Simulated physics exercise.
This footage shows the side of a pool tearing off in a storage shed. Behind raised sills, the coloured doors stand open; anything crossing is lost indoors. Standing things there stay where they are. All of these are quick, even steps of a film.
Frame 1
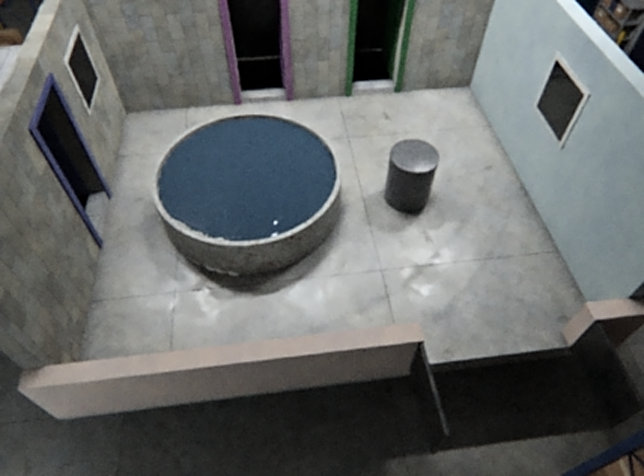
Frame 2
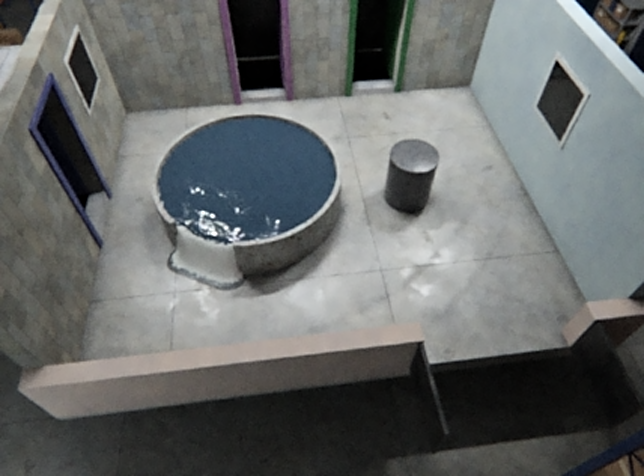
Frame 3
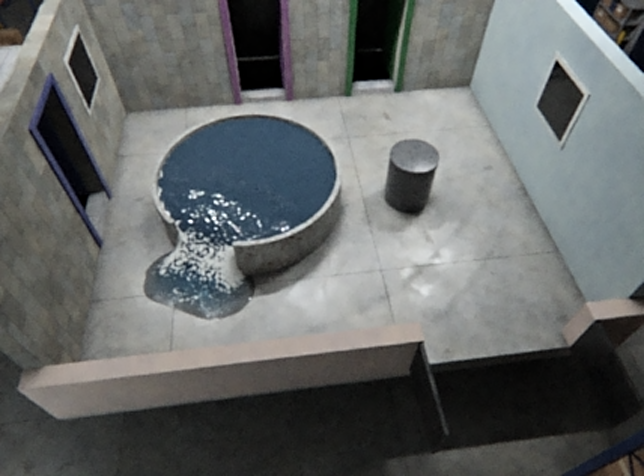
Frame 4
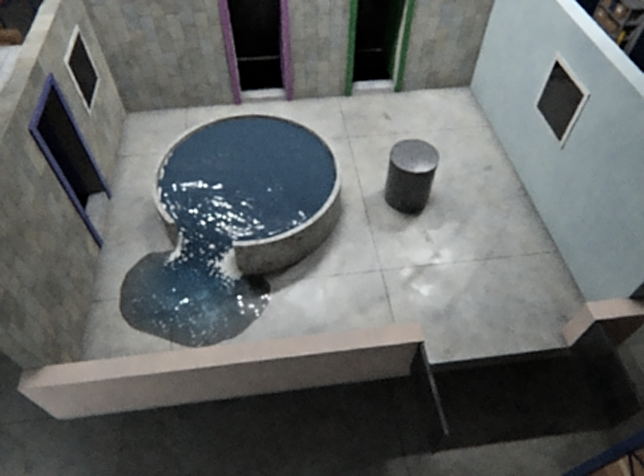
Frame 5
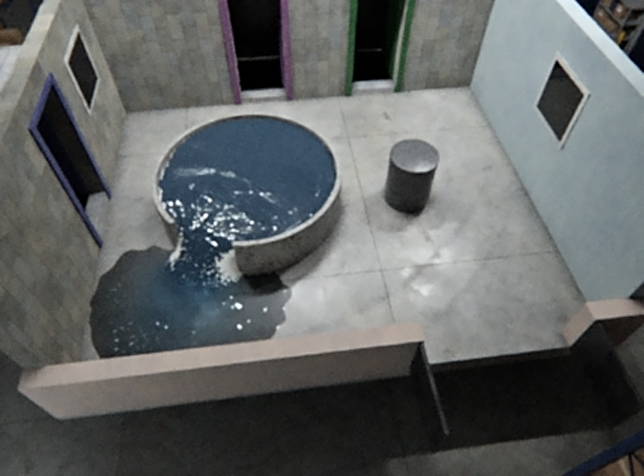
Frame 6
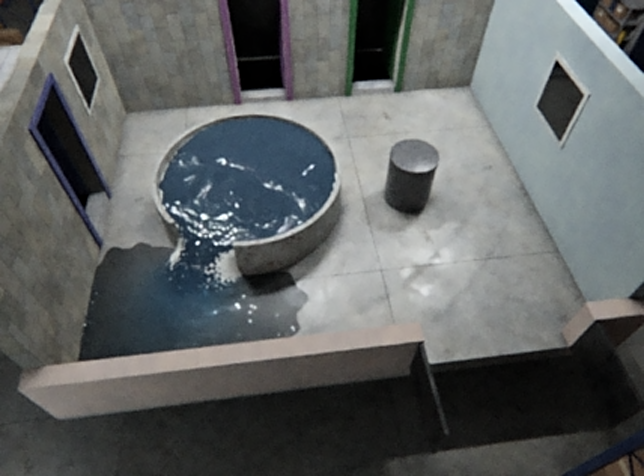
Water pouring through a gap in the round pool's front side, spreading across the pale floor to the left and front walls.
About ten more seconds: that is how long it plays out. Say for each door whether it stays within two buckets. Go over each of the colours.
One by one: The blue door keeps inside the limit, the purple door keeps inside the limit, the green door keeps inside the limit.
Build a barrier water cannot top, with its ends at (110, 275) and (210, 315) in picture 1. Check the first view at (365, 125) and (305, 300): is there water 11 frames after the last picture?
Unwetted; inundated.
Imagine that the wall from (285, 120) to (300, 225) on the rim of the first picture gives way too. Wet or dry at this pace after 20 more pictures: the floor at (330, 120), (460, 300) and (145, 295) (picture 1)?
In turn: Covered, wet, no water.
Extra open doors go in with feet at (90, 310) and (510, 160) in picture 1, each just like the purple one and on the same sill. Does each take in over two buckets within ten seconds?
Well, one comes out higher, the other comes out lower.
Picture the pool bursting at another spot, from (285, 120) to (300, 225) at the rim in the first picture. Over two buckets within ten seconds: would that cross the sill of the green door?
In that case green door ends up above.
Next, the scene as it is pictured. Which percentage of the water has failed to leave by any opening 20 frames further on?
Near 100 in a hundred.
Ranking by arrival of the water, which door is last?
The green door.
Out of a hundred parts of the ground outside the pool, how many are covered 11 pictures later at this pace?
Close to 20 percent, by my reckoning.
A moment on, water covers 15 % of the floor; the blue door not reached, the purple door not reached, the green door not reached.
Next, water covers 20 % of the floor; the blue door wet at the sill, nothing in, the purple door not reached, the green door not reached.
Then, water covers 50 % of the floor; the blue door wet at the sill, nothing in, the purple door not reached, the green door not reached.
Later, water covers 80 % of the floor; the blue door wet at the sill, nothing in, the purple door wet at the sill, nothing in, the green door wet at the sill, nothing in.
In the end, water covers 95 % of the floor; the blue door wet at the sill, nothing in, the purple door wet at the sill, nothing in, the green door wet at the sill, nothing in.
